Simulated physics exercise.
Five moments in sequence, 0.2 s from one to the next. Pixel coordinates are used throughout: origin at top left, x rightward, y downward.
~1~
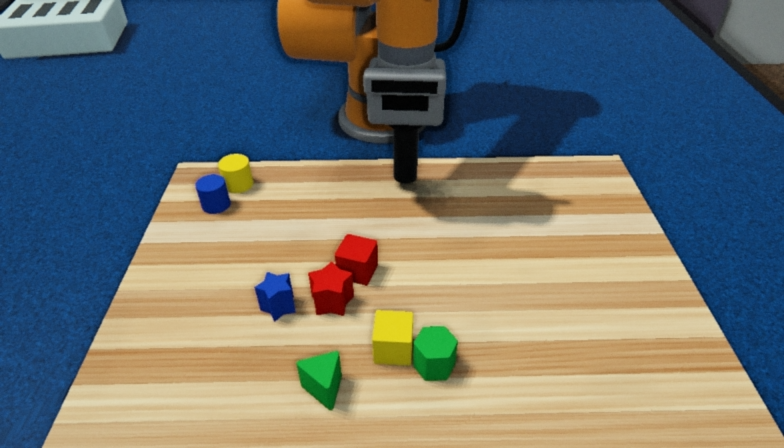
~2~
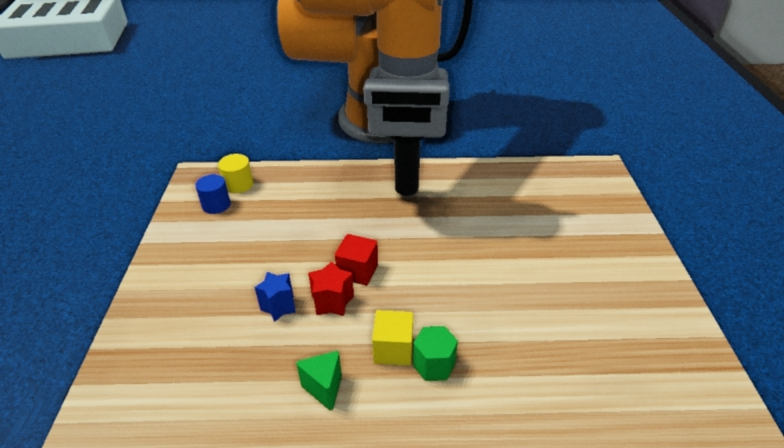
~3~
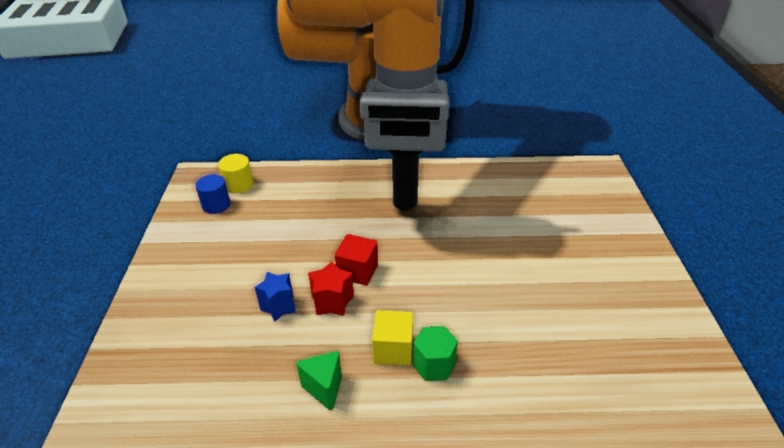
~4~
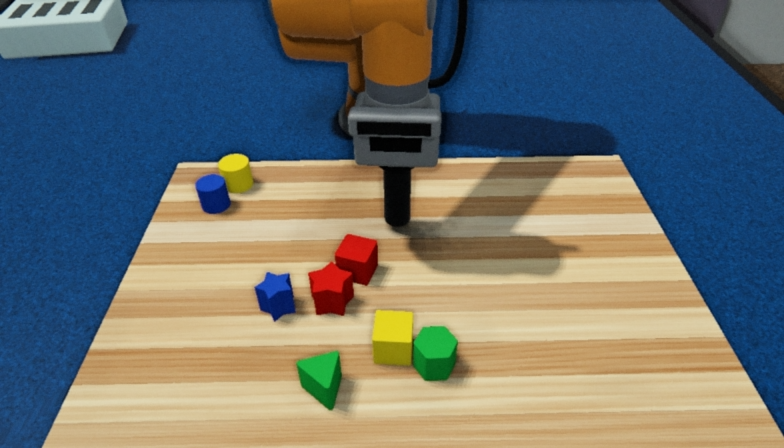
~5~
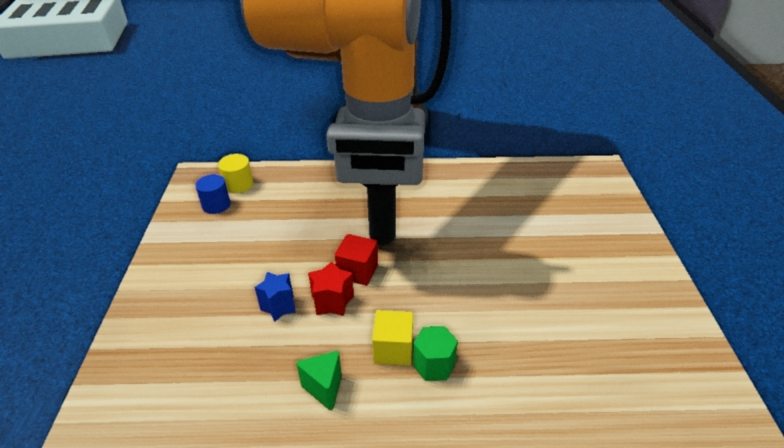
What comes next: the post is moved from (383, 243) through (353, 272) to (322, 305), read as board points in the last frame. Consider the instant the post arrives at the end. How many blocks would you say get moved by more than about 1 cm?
Most likely two.
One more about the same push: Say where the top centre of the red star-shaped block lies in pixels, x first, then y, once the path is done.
Expect it around (276, 334).
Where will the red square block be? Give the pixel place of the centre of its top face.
At the end it should sit near (297, 305).
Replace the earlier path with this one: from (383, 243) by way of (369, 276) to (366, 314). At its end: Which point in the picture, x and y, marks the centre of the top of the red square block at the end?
I'd guess (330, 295).
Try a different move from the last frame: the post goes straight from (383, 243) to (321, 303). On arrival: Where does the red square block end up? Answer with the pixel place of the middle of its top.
It should be at (297, 302) by then.
The first path, step by step. One third of the way, post at (362, 255); red star-shaped block at (324, 282); red square block at (343, 258).
Two thirds of the way, post at (342, 275); red star-shaped block at (301, 307), turned 15° anticlockwise; red square block at (320, 280).
At the end, post at (321, 298); blue star-shaped block not moved; red star-shaped block at (276, 334), turned 15° anticlockwise; red square block at (297, 305).
